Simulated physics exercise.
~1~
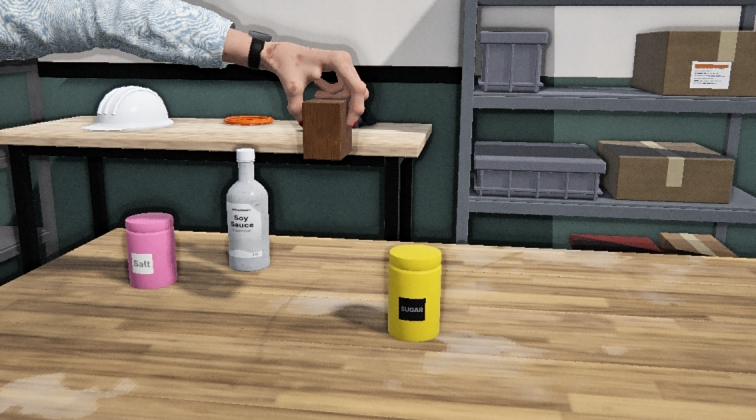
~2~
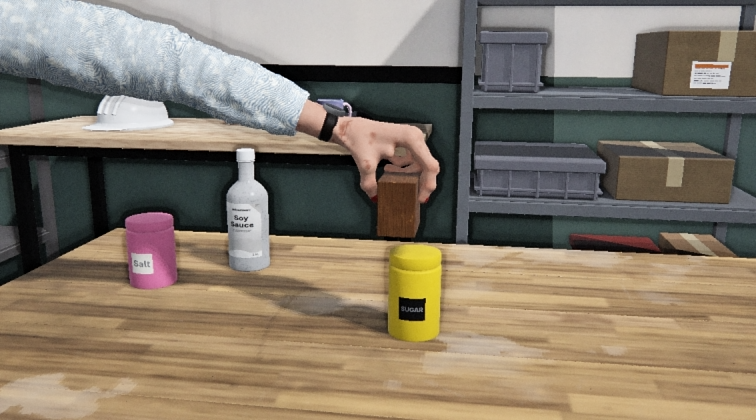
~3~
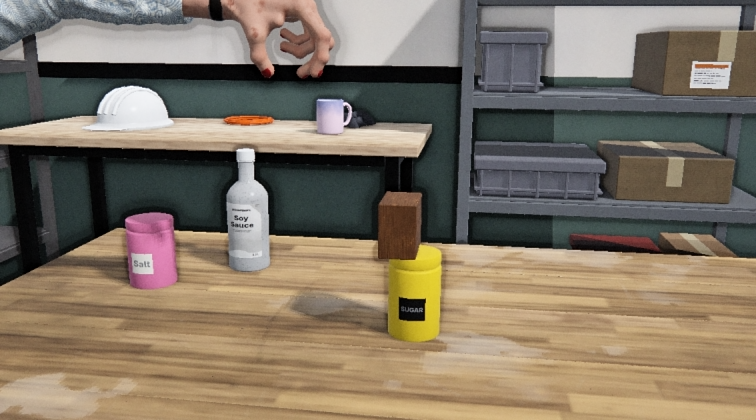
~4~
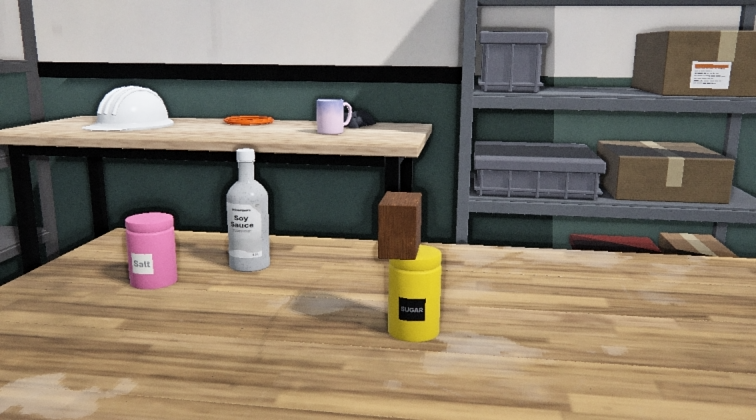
A hand carried a brown block to the right, lowered it onto the lid of the yellow sugar jar and let go, and the block stayed balanced there while the pink salt jar and soy sauce bottle stood untouched on the left.
